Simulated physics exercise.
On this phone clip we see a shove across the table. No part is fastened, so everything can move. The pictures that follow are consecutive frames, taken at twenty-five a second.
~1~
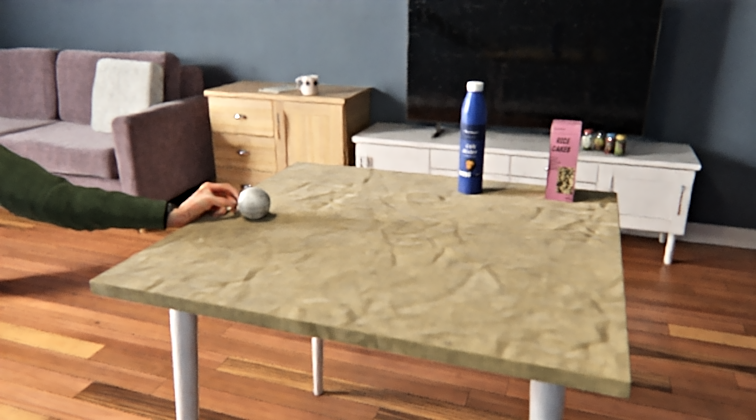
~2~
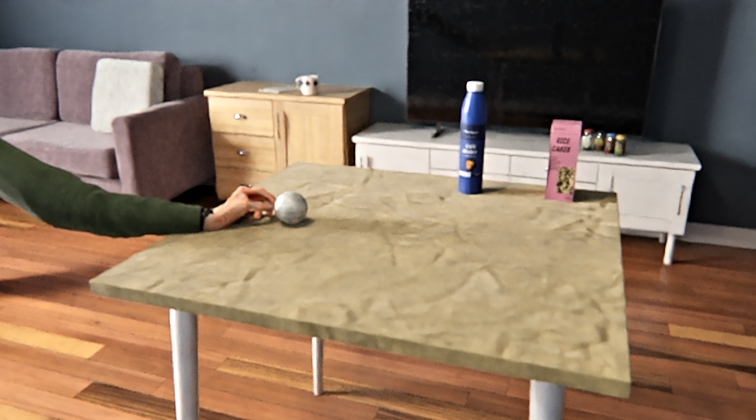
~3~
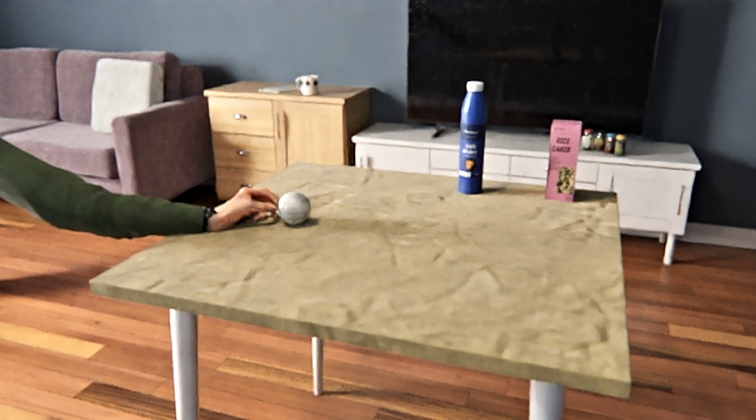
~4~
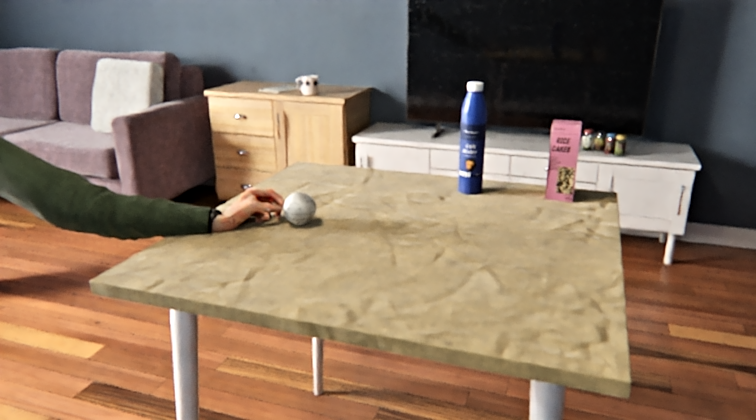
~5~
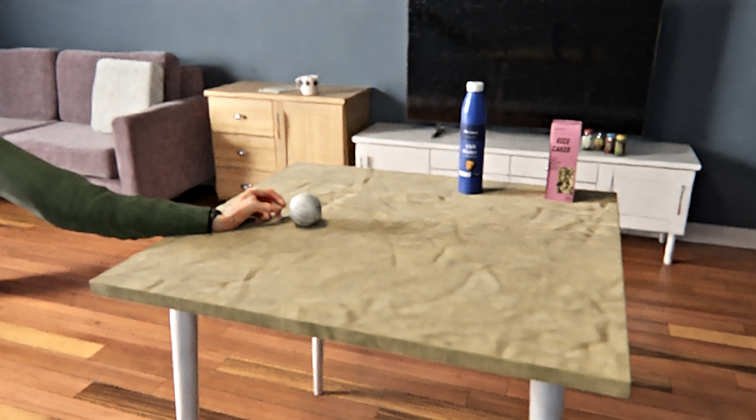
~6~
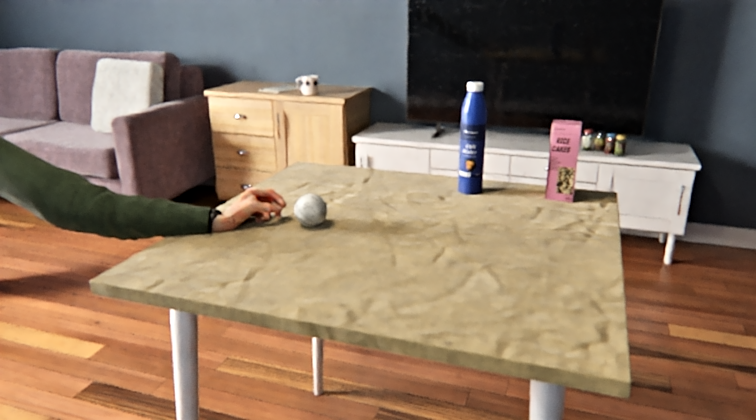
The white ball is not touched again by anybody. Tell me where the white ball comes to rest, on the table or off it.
I reckon it holds on up there in the end.
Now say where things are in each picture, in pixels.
The first frame shows under the hand; white ball (255, 203).
The second frame shows under the hand; white ball (292, 208).
The third frame shows under the hand; white ball (295, 208).
The fourth frame shows white ball (300, 209).
The fifth frame shows white ball (306, 210).
The sixth frame shows white ball (311, 210) shifted a little.
Then, 0.20 s on from there, white ball shifted about its own width near (333, 213).
Then, 0.30 s on from there, white ball shifted about its own width near (341, 214).
In the end, moved from the start, white ball. At the end, from the last picture's camera, white ball near (354, 216).
